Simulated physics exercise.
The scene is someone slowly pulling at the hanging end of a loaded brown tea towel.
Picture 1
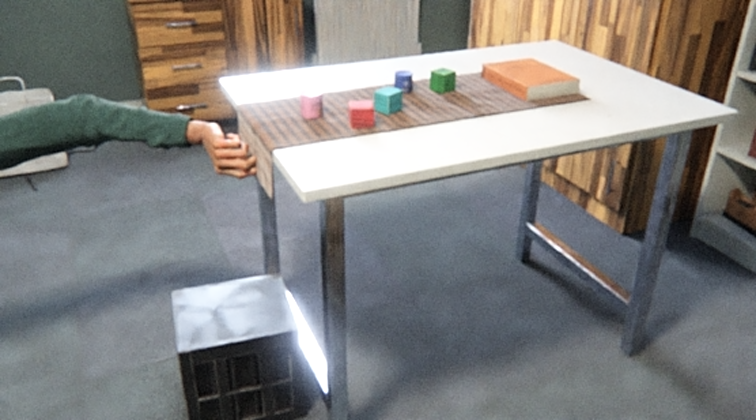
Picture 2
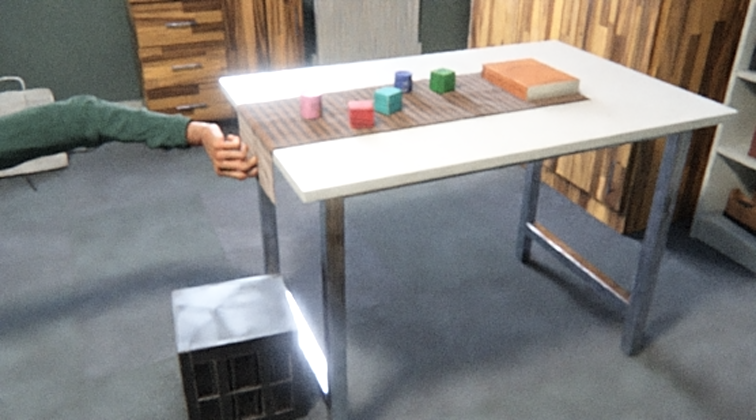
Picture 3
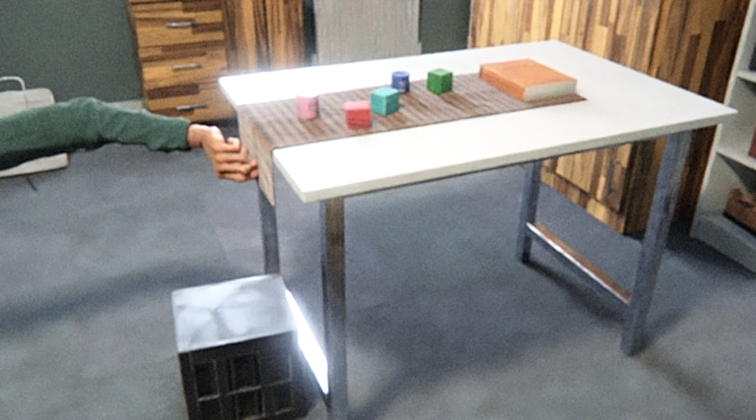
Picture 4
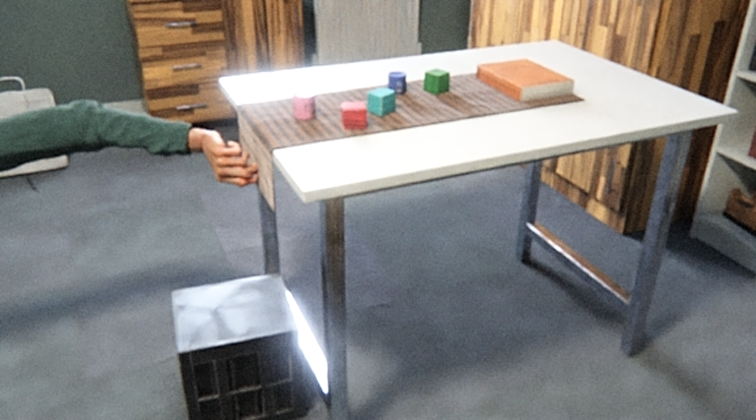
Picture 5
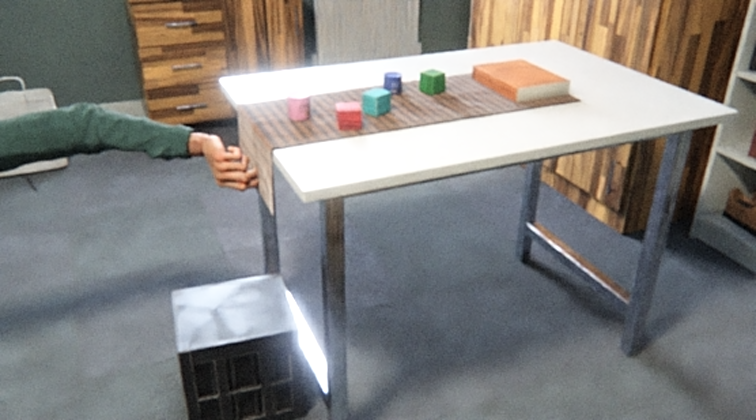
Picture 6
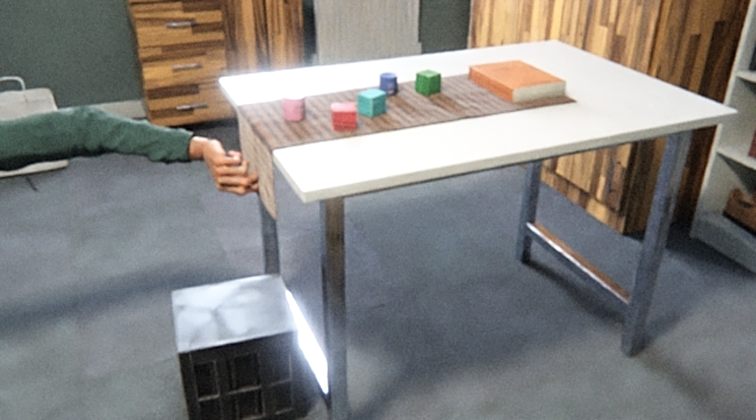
A hand in a green sleeve slowly pulling a brown cloth leftward along a white table, carrying small coloured blocks and an orange book.
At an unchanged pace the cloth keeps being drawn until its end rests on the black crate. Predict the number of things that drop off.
The number is three.
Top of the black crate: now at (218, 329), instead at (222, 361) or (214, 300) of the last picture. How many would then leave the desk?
In that case 4 and 2.
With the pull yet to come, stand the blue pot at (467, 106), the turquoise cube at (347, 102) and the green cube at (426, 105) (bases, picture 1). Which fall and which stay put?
The blue pot remains up, the turquoise cube drops off, the green cube remains up.
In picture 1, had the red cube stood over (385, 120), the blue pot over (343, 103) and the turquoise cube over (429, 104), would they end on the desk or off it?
Final state: The red cube is no longer up, the blue pot is no longer up, the turquoise cube is still in place.
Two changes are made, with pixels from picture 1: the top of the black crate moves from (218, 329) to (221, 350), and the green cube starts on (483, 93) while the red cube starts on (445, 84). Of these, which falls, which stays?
In the end the green cube rides it out; meanwhile the red cube rides it out.
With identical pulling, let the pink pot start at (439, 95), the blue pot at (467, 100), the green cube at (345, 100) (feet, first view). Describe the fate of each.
Pink pot stays, blue pot stays, green cube gone.
Soon after, hem near (261, 259); pink pot gone.
After that, hem on the crate; pink pot, red cube and turquoise cube gone.
In the end, hem on the crate; pink pot, red cube and turquoise cube gone. The count of fallen things is three.
